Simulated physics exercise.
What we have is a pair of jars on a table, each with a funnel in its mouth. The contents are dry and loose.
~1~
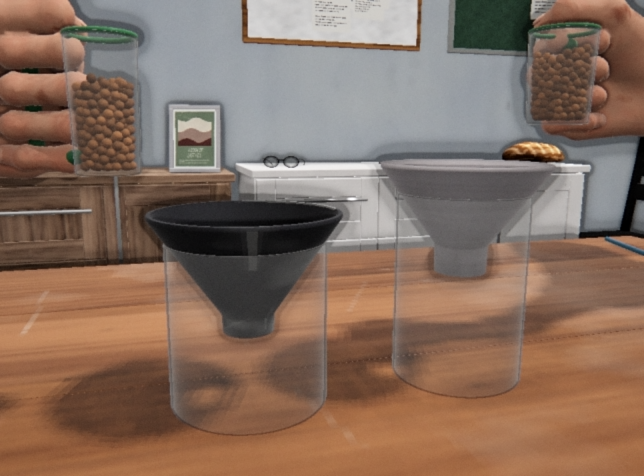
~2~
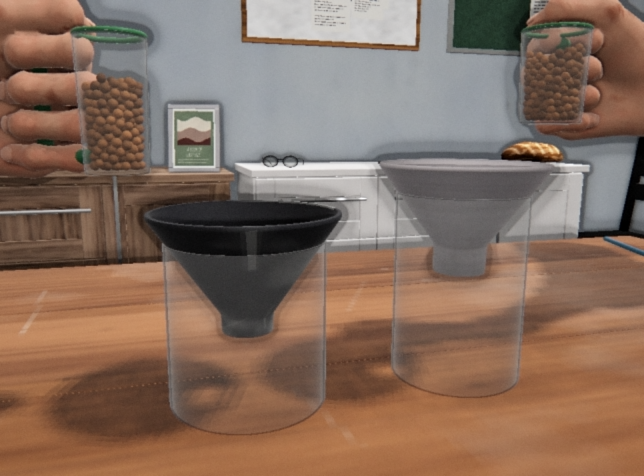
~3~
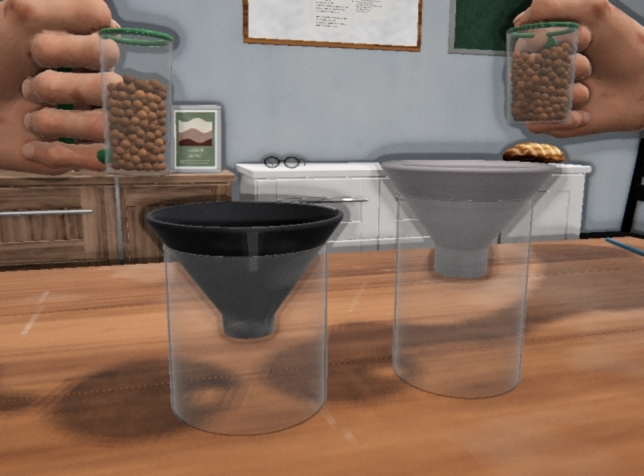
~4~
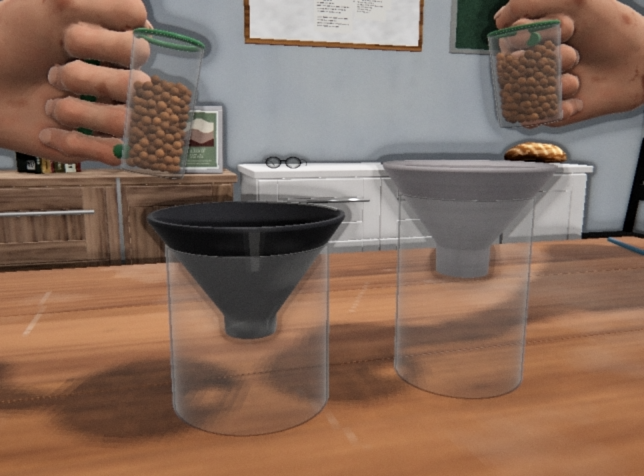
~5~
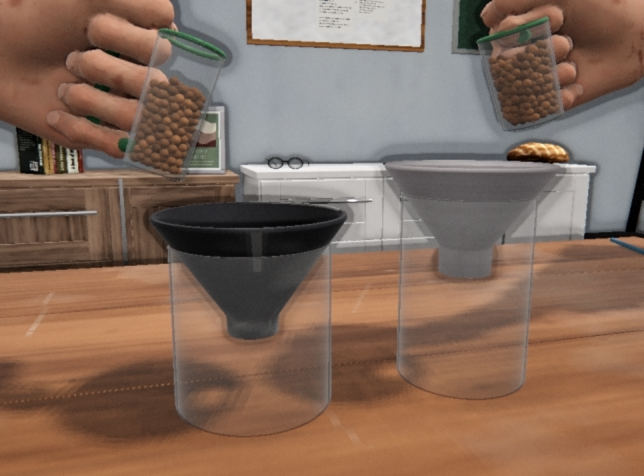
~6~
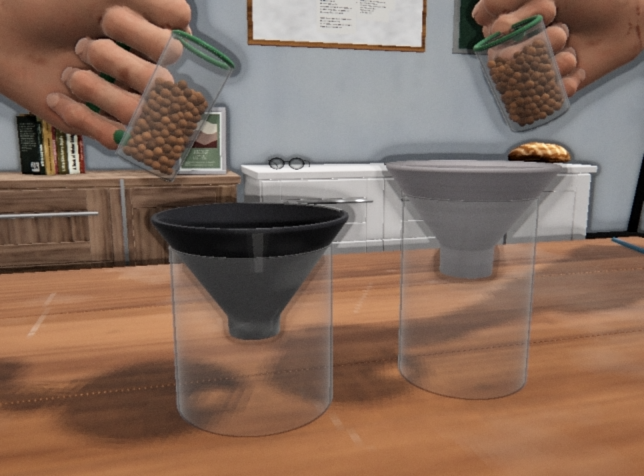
The clip shows two hands holding clear, green-rimmed cups of small brown balls above two funnels, one black and one grey, set in clear jars on a wooden table; the hands move inward, then tilt the cups progressively.
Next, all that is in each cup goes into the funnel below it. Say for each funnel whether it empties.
The left funnel lets everything through; the right one lets everything through.
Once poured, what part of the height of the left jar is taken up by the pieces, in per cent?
It comes to 10 per cent or so.
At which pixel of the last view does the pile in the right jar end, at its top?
Around (496, 347).
Then, 0.41 s past the last view, left, all still in the cup; right, all still in the cup.
Then, 0.85 s past the last view, left, all still in the cup; right, nearly all still in the cup, a stray few in or over the funnel.
Then, 1.38 s past the last view, left, a small part still in the cup, about half in or over the funnel, about half down in the jar; right, a stray few still in the cup, about a quarter in or over the funnel, about two thirds down in the jar.
Finally, left, all down in the jar; right, all down in the jar.
